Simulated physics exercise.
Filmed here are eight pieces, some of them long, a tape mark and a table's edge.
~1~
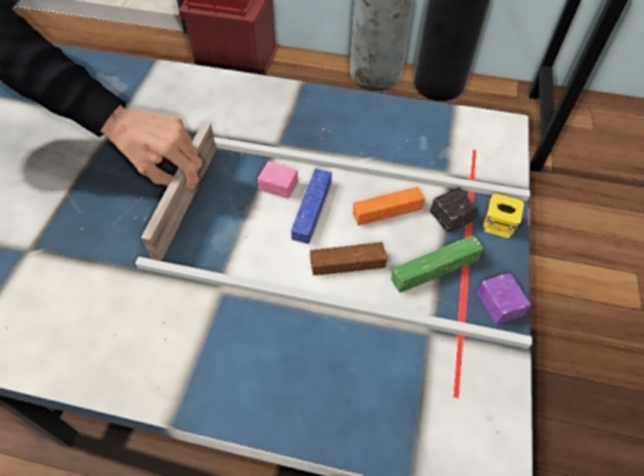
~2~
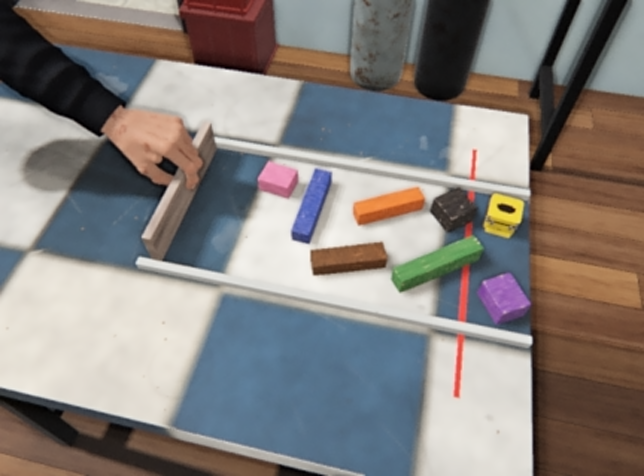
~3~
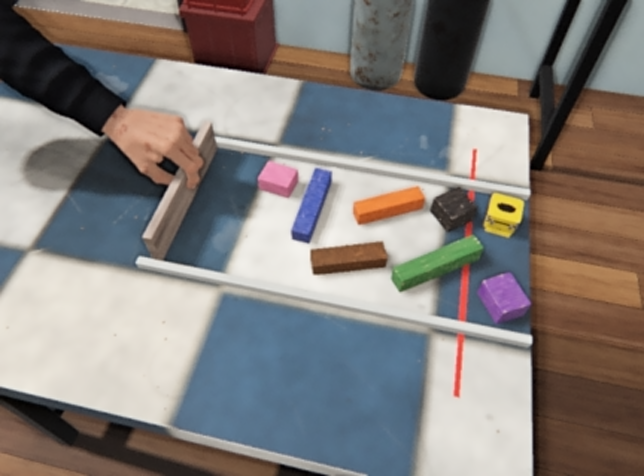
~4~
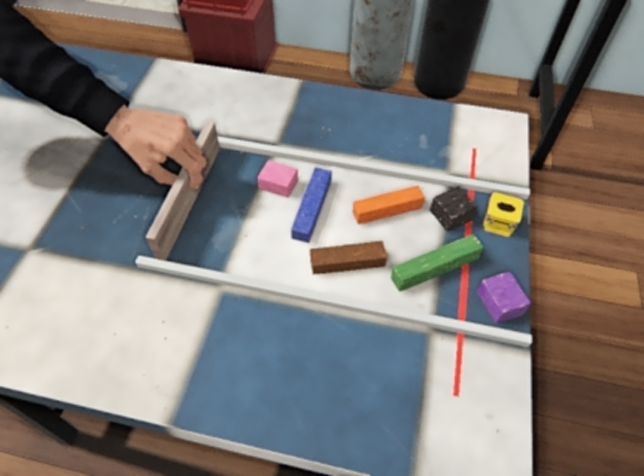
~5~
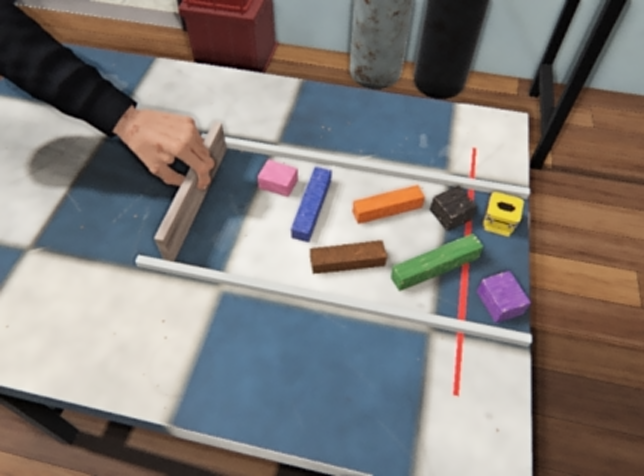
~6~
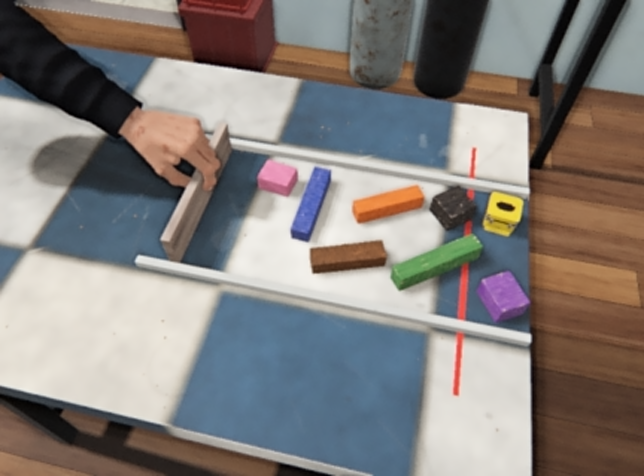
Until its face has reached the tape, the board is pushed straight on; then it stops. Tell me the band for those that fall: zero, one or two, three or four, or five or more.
Falls: Three or four.
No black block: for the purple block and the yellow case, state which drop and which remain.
Final state: Purple block off, yellow case off.
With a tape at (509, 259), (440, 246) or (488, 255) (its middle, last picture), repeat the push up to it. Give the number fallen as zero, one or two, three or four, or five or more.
Going tape by tape, I get 5 or more, then 1 or 2, then 5 or more.
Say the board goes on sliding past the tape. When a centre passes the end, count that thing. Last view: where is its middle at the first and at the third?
The first puts it near (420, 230), the next near (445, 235).
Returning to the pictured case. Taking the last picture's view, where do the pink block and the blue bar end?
One is at about (488, 212), the other at about (501, 244).
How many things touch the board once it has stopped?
At rest, 4 are in contact.
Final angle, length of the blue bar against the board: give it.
Some 30 degrees.
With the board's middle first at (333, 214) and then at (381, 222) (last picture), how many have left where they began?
It comes to 4 for the first spot, 7 for the other.
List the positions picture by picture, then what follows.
The first picture shows purple block (503, 299); yellow case (503, 216); black block (453, 210); board (183, 188); tape (467, 253).
The second picture shows yellow case (503, 216); blue bar (312, 205).
The third picture shows black block (453, 209); orange bar (389, 205).
The fourth picture shows purple block (503, 297); board (188, 188).
The fifth picture shows yellow case (503, 214); green bar (437, 262).
The sixth picture shows purple block (503, 297); yellow case (502, 214); black block (453, 208); board (201, 189); tape (467, 251).
Soon after, none off yet; purple block at rest near (503, 297); yellow case at rest near (502, 214); black block at rest near (453, 208).
After that, none off yet; purple block at rest near (503, 297); yellow case displaced about its own width near (521, 219); black block displaced about its own width near (484, 223).
In the end, the number that fall off is three or four; gone, black block, yellow case and purple block.
